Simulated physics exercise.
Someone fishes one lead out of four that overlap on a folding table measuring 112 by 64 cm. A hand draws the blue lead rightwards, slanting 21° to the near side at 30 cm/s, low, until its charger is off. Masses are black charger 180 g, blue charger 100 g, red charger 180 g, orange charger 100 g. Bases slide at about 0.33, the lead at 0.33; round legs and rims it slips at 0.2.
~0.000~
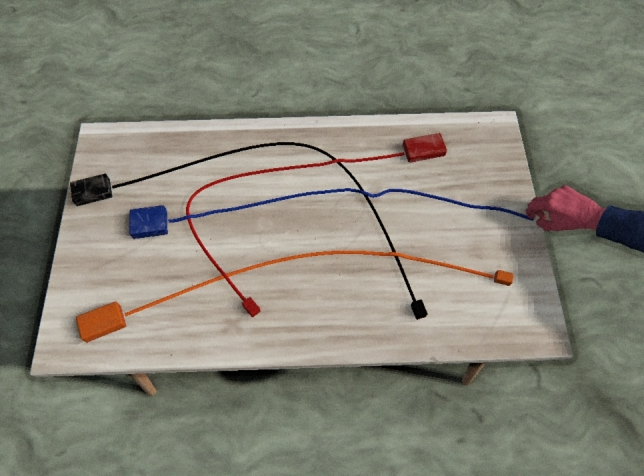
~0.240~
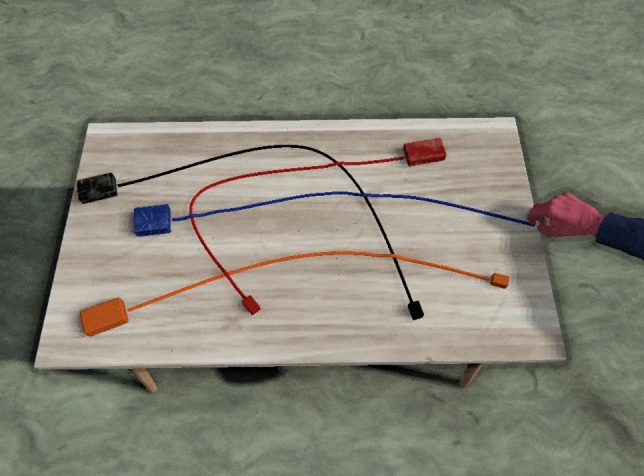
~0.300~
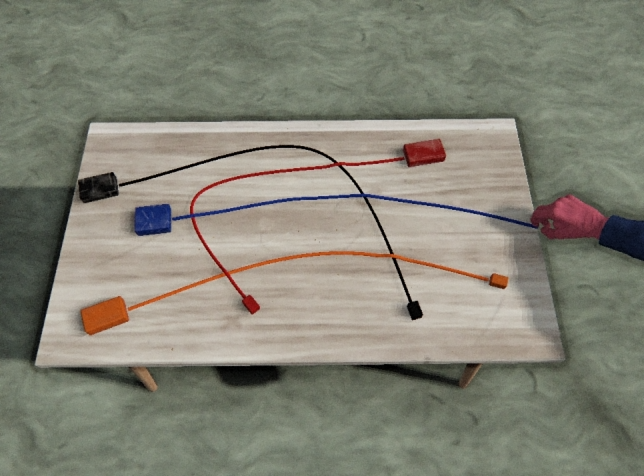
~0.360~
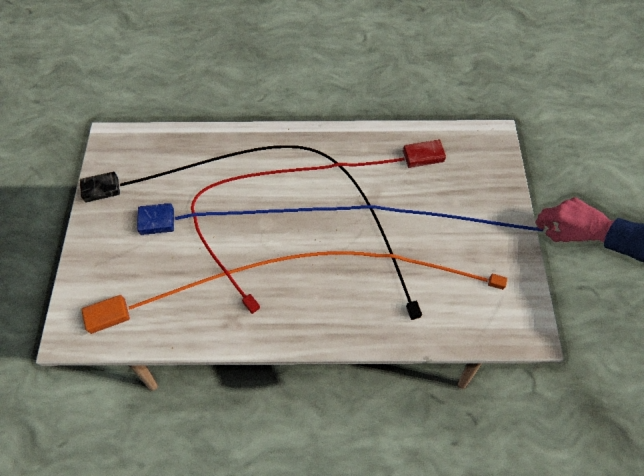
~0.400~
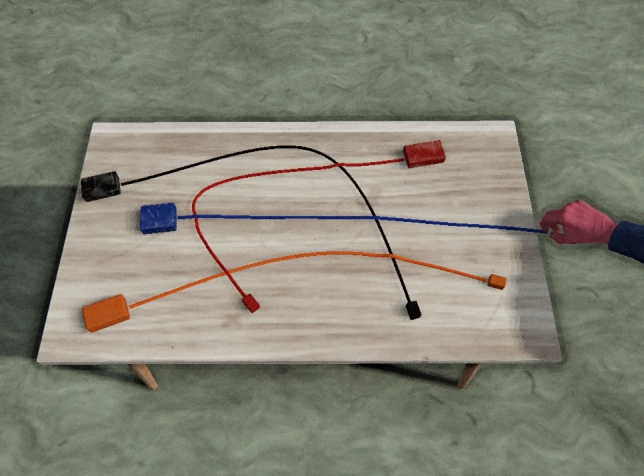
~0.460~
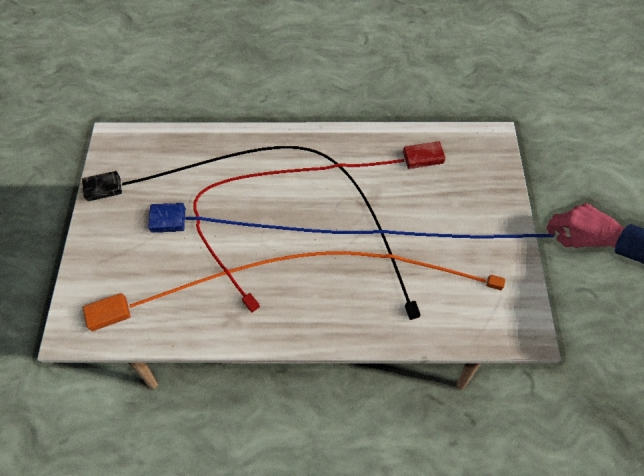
In the video, four leads overlap on a wooden table as a hand pulls the blue one rightwards, drawing its curve nearly straight; the blue charger then slides slightly right while the black, red and orange leads barely move.
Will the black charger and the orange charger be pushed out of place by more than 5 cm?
Result: Black charger stays put, orange charger keeps its place.
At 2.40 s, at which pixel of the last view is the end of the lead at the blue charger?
At about (421, 251).
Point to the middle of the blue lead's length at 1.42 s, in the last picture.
Near (482, 251).
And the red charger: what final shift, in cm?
About: Red charger 0 cm.
At 1.4 s, the blue lead's tail end at (299, 229); blue charger 30 cm off its start.
At 2.4 s, the blue lead's tail end at (421, 251); blue charger 59 cm off its start, red plug 17 cm off its start.
At 3.4 s, the blue lead's tail end at (547, 276); blue charger 90 cm off its start at (536, 265), red plug 22 cm off its start at (342, 271), black plug 1 cm off its start at (417, 304).
At 4.3 s, the blue lead has left the top; blue charger over the edge, red plug 22 cm off its start, black plug 1 cm off its start.
At 4.8 s, the blue lead has left the top; black charger 0 cm off its start at (100, 183), orange charger 0 cm off its start at (105, 310), blue charger over the edge, red plug 22 cm off its start at (342, 271).
